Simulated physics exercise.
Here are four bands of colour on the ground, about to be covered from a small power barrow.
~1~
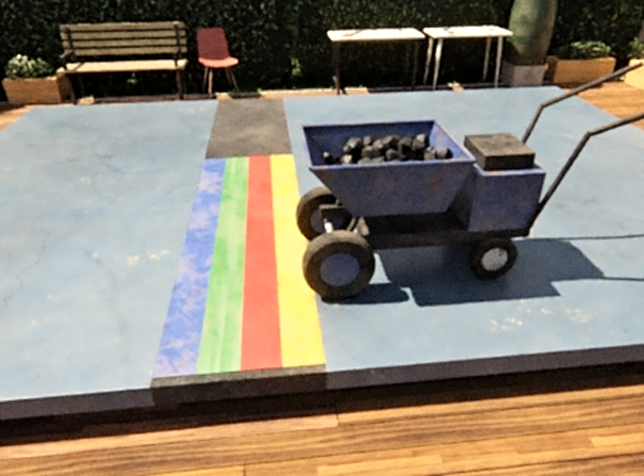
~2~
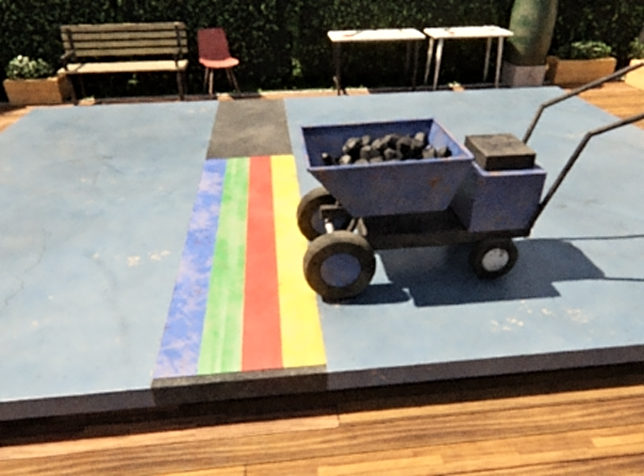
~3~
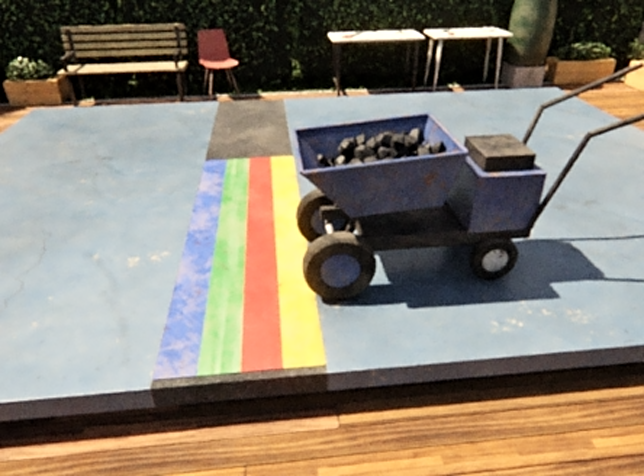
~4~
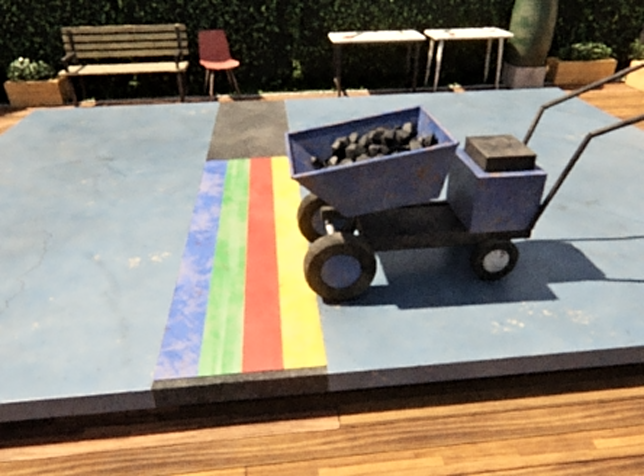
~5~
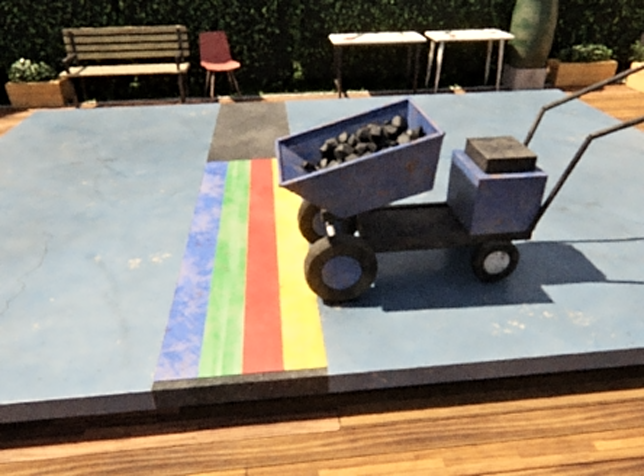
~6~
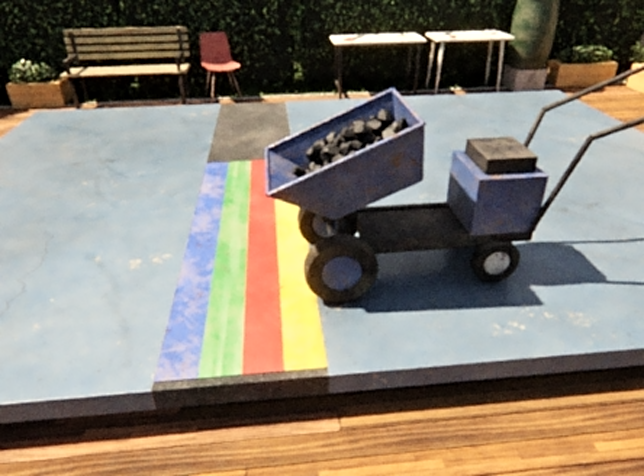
A blue skip of black lumps tilts gradually leftward on a small barrow beside coloured stripes.
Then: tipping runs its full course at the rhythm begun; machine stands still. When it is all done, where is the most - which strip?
On the blue strip.
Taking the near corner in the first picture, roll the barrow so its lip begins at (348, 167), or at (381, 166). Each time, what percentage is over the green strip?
The first gives close to 40 per cent and the second 20 per cent.
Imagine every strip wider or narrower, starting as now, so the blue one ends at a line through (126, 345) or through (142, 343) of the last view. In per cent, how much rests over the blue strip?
About 30 % and 30 %.
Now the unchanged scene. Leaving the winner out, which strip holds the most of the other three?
Second comes green.
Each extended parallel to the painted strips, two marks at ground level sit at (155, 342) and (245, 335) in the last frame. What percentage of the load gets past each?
I'd say about 20 and about 80 in a hundred.
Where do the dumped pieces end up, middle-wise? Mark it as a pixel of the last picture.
(193, 276).
Just after the last frame, skip tipped steeply; every one in the skip.
A moment on, skip tipped right over; roughly two thirds in the skip; about a tenth over the green strip; roughly a quarter over the blue strip; just a few off the paint.
Further on, skip tipped right over; roughly a quarter in the skip; roughly a quarter over the green strip; roughly a third over the blue strip; roughly a quarter off the paint.
When it is over, skip tipped right over; about a tenth in the skip; not one over the yellow strip; just a few over the red strip; roughly a quarter over the green strip; roughly a third over the blue strip; roughly a third off the paint.
